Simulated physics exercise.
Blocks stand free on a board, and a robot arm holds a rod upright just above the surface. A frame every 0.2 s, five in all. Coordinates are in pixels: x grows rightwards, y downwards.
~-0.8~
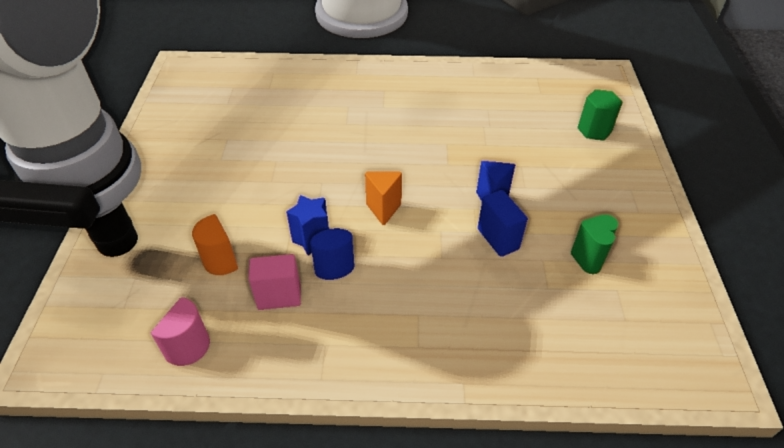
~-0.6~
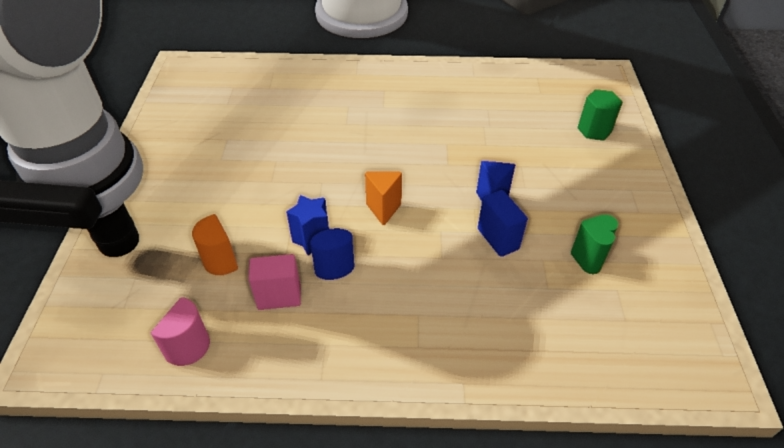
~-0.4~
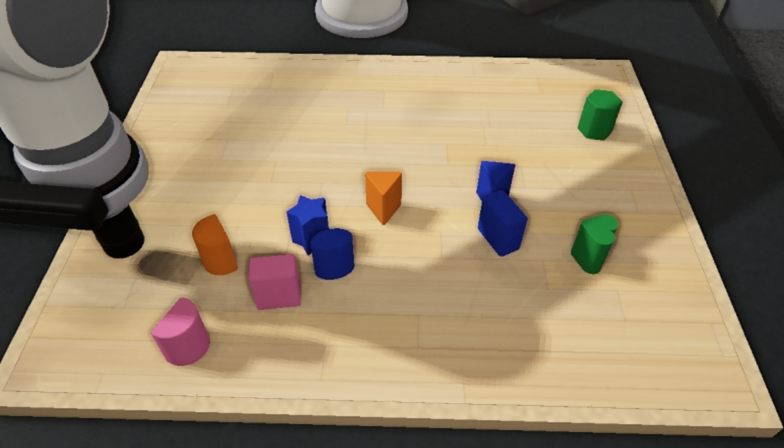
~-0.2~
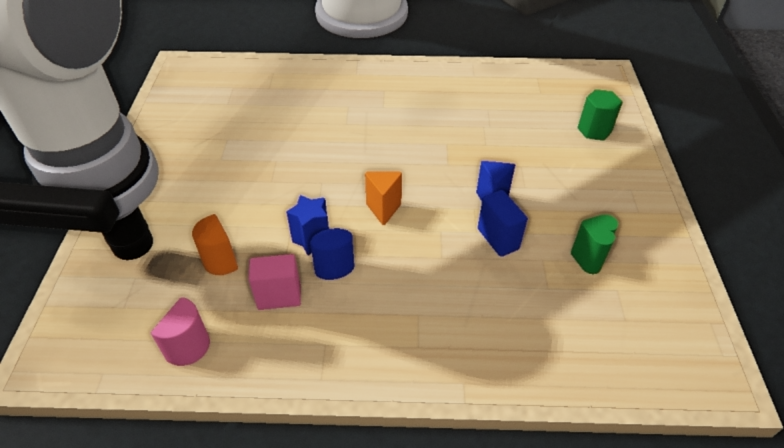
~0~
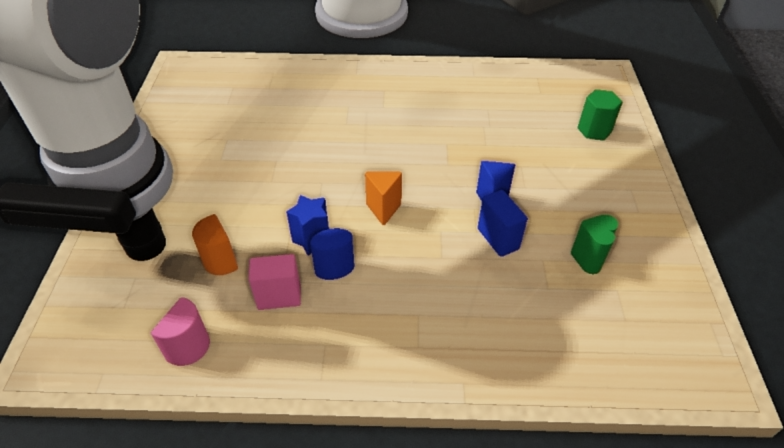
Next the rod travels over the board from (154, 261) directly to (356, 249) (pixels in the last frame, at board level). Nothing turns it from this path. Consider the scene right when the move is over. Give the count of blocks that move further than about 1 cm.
Three or more blocks move.
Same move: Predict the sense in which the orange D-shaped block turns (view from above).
It swings round clockwise.
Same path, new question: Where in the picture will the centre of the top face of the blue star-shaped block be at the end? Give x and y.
Put as a pixel place, it's (359, 192).
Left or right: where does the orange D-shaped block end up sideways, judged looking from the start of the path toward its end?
Side: Right.
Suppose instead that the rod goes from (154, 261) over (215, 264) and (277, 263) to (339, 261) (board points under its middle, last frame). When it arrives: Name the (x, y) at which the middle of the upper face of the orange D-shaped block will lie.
That would be at about pixel (366, 210).
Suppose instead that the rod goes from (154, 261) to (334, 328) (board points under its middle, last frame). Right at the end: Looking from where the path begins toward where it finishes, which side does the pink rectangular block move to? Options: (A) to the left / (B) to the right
The answer is A.
The first path, step by step. One third of the way, rod at (218, 242); orange D-shaped block at (248, 232), turned 20° clockwise.
Two thirds of the way, rod at (288, 237); orange D-shaped block at (309, 240), turned 85° clockwise; blue star-shaped block at (315, 205); blue oval block at (349, 244).
At the end, rod at (355, 234); orange D-shaped block at (341, 247), turned 160° clockwise; pink rectangular block unmoved; blue star-shaped block at (359, 192), turned 35° anticlockwise; blue oval block at (372, 259), turned 70° anticlockwise.
